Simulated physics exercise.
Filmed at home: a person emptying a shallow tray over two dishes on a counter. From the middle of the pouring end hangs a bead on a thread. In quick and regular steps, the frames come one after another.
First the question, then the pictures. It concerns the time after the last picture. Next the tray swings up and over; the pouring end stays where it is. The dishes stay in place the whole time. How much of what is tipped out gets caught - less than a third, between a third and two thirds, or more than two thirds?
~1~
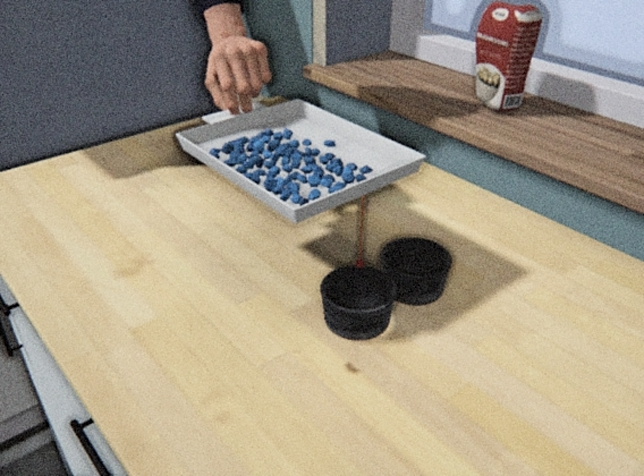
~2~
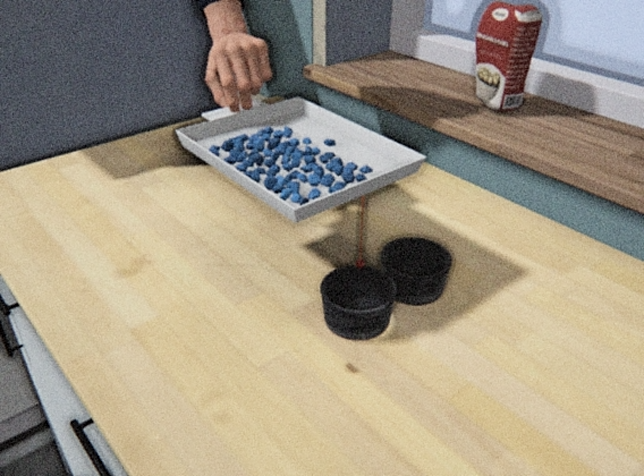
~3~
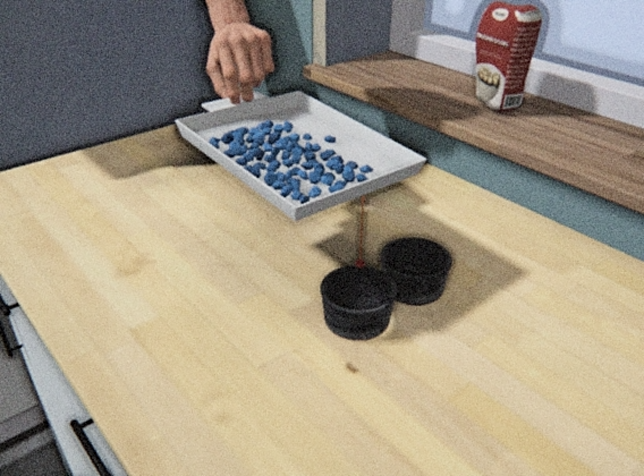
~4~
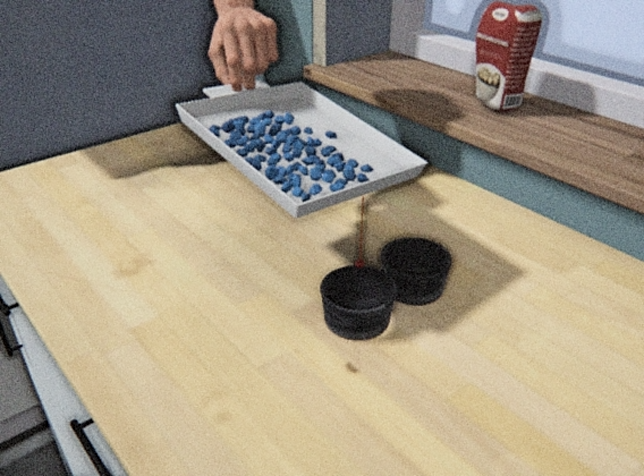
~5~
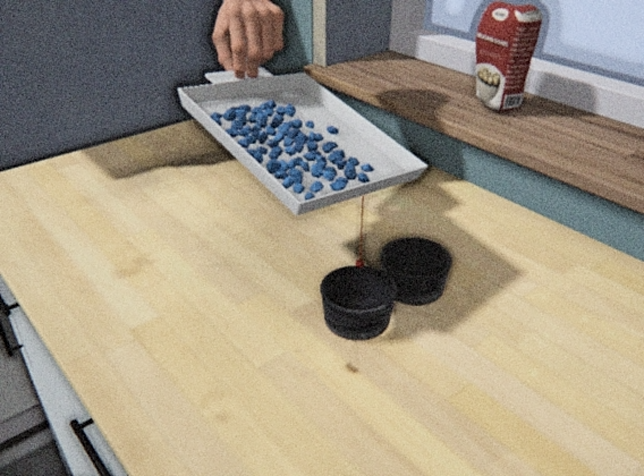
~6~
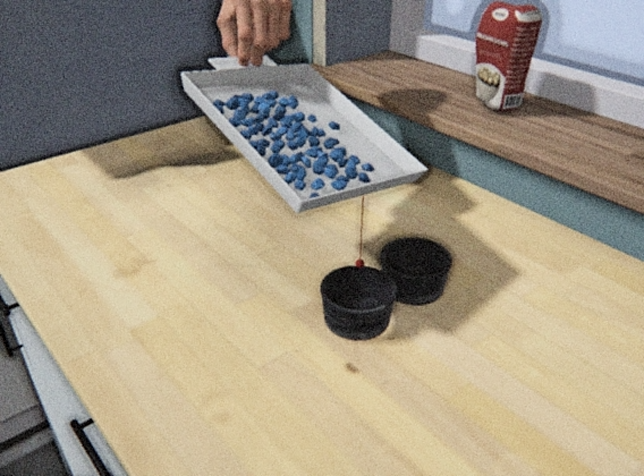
More than two thirds gets caught.
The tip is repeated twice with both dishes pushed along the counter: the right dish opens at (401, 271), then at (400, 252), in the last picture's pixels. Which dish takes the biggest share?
First place: The right-hand one. Second place: The right-hand one.
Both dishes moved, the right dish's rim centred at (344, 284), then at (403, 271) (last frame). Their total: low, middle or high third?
Under a third, then between a third and two thirds.
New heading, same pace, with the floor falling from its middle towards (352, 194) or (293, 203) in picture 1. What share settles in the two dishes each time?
Roughly 40 percent, then 0 percent.
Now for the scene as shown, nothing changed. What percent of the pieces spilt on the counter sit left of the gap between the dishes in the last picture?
It comes to 10 per cent or so.
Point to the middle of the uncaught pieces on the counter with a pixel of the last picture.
It centres at roughly (432, 326).
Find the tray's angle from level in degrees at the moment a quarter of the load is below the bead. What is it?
I'd say close to 85 degrees.
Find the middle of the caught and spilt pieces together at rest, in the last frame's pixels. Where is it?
Resting centre, last frame: Roughly (414, 282).
Soon after the last picture, tray tipped steeply; all on the tray.
A little later, tray tipped right over; about half on the tray; a stray few in the left dish; about a third in the right dish; a small part outside both; a small part in the air.
Later still, tray tipped past a quarter turn; a small part in the left dish; most in the right dish; about a quarter outside both; a stray few in the air.
At rest, tray tipped past a quarter turn; a small part in the left dish; most in the right dish; about a quarter outside both; a stray few in the air.
